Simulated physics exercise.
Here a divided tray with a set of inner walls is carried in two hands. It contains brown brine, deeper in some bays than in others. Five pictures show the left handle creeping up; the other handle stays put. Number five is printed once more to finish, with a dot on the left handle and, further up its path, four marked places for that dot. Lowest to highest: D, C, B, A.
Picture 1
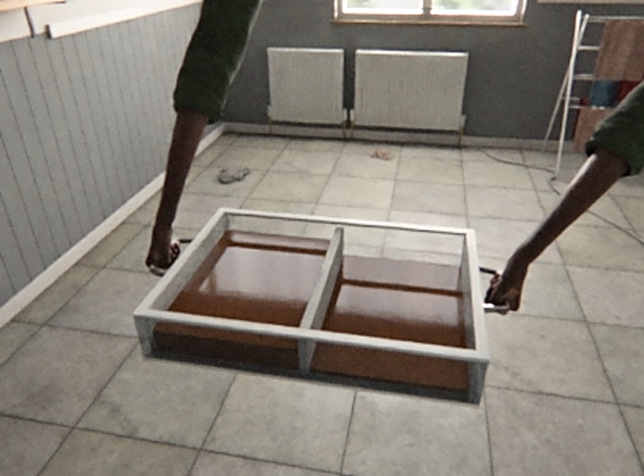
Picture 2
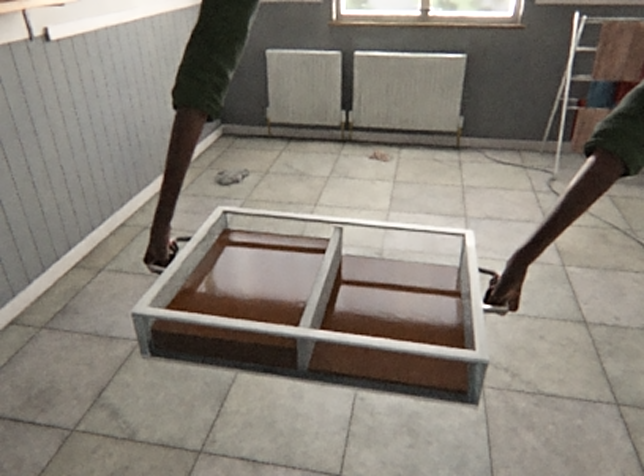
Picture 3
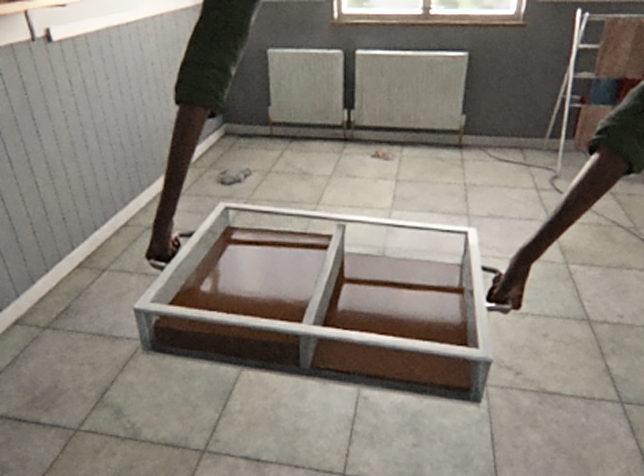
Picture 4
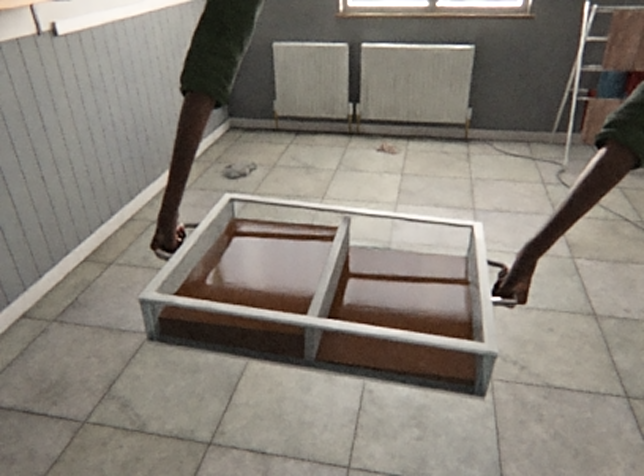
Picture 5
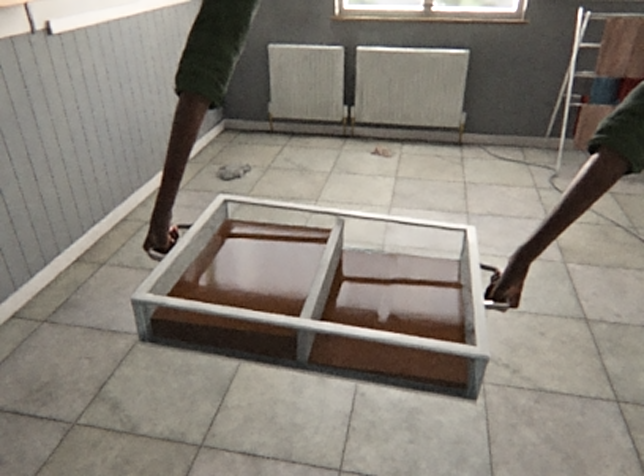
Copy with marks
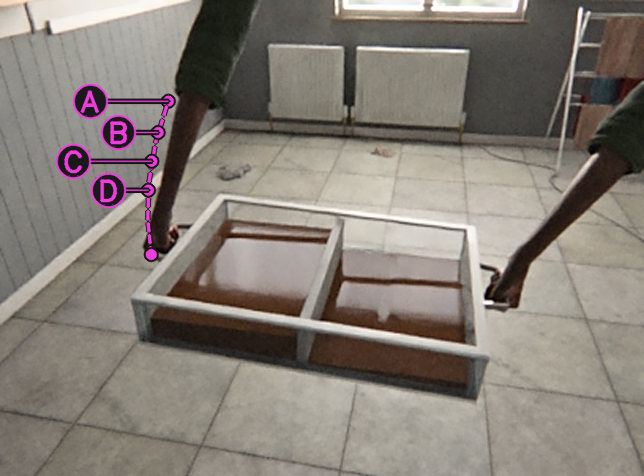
Two hands holding a divided tray of brown liquid by its side handles above a tiled floor, tilting it very slightly rightward.
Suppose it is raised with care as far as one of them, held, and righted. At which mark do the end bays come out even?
Use stop B.
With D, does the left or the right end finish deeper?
The left one.
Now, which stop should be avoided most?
The answer is D.
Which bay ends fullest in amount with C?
It is the left one.
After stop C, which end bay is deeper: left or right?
The left end bay.
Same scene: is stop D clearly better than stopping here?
No, it changes little.
On the marked copy, A at (168, 101); B at (158, 132); C at (151, 161); D at (148, 190).
With A, the right end bay stands a little deeper than the other; about 9 % goes over the rim.
With B, the two end bays stand about equally deep; nothing spills.
With C, the left end bay stands much deeper than the other; nothing spills.
With D, the left end bay stands much deeper than the other; nothing spills.
